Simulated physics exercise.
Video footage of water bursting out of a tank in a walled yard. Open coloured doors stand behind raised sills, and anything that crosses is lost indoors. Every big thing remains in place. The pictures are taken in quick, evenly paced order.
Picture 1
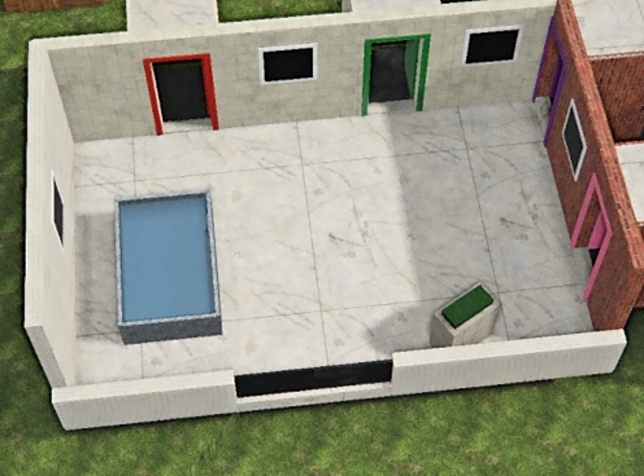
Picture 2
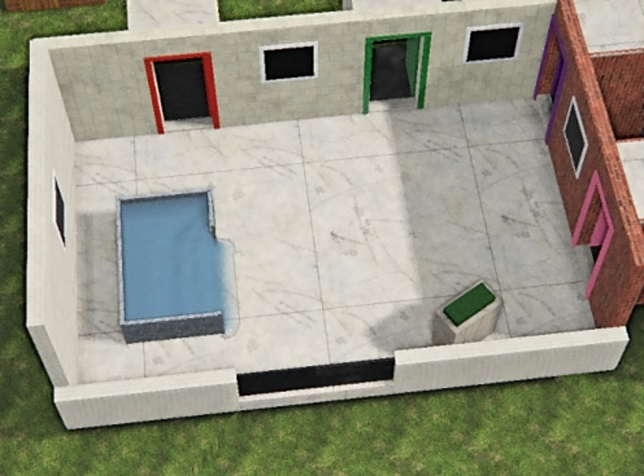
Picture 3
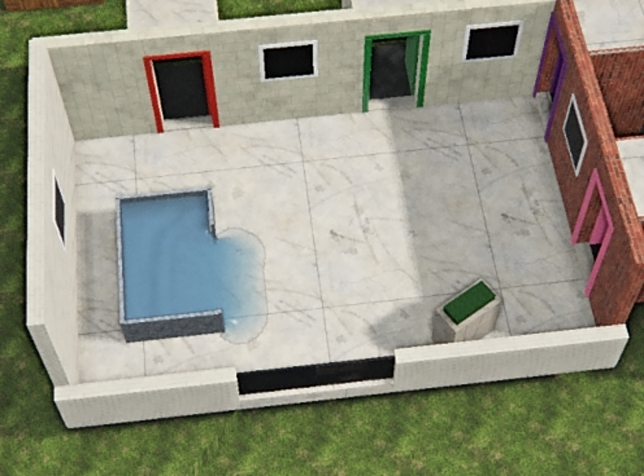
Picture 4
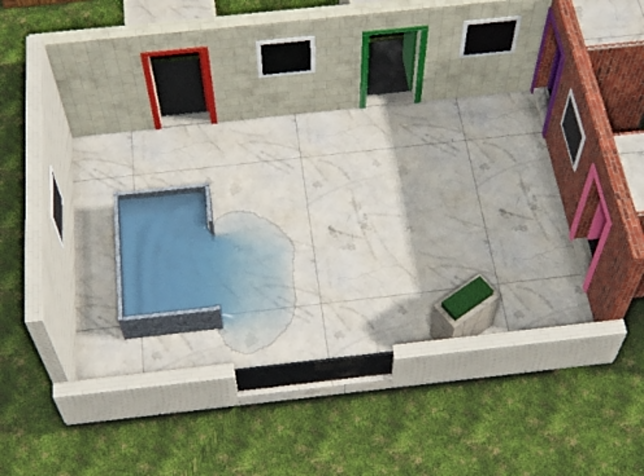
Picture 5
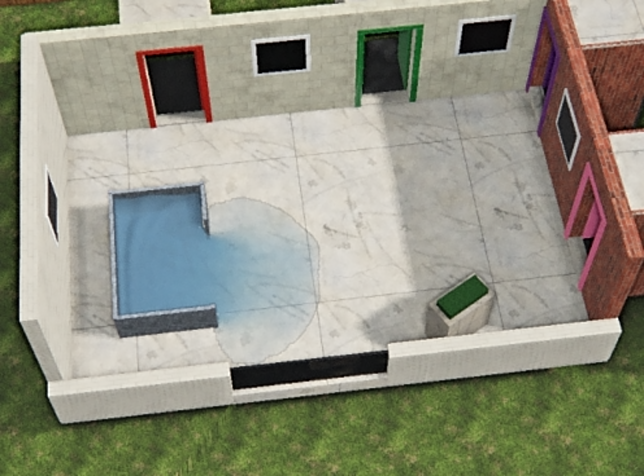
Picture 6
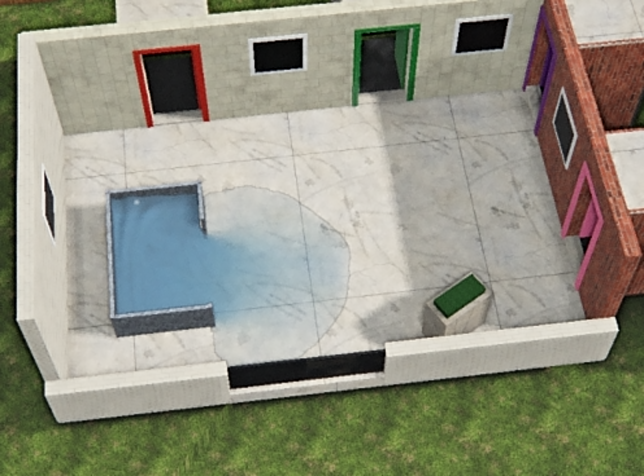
A walled yard paved in pale marble, bordered by grass, is seen from high above one side. A raised tank of blue water stands at the left, red and green doorways open in the back wall, purple and pink ones in the brick wall at right, and a green-topped block sits near the front. Water bursts from the tank's right side and spreads rightward across the floor in a widening rounded sheet, while the view shifts slightly.
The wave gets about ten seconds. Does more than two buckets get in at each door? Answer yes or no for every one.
Pink door: Yes, red door: No, purple door: No, green door: Yes.
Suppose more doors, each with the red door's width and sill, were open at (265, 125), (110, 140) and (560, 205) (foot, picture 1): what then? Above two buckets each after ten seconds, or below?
Door by door: Ends up below, ends up below, ends up above.
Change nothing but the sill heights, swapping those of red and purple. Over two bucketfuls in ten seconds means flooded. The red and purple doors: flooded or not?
Looking at red first, it remains below the limit, but purple breaks the limit.
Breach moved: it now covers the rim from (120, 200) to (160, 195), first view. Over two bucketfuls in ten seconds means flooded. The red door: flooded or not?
Red door: Tops the limit.
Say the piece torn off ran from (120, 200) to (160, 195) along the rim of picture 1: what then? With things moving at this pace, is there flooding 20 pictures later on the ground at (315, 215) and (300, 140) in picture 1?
In the order asked, I get still bare for the first and drenched for the second.
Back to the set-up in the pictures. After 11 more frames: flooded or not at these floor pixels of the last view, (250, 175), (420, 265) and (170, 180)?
Result, in that order: Not wetted / wetted / not wetted.
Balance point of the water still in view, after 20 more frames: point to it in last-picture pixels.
At roughly (349, 260).
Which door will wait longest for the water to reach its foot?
I'd go with the door marked red.
A moment on, water covers 35 % of the floor; the pink door not reached, the red door not reached, the purple door not reached, the green door not reached.
Next, water covers 50 % of the floor; the pink door wet at the sill, nothing in, the red door not reached, the purple door not reached, the green door not reached.
Then, water covers 65 % of the floor; the pink door over two buckets in, the red door not reached, the purple door wet at the sill, nothing in, the green door wet at the sill, nothing in.
Later, water covers 70 % of the floor; the pink door over two buckets in, the red door not reached, the purple door wet at the sill, nothing in, the green door under two buckets in.
In the end, water covers 95 % of the floor; the pink door over two buckets in, the red door wet at the sill, nothing in, the purple door wet at the sill, nothing in, the green door over two buckets in.
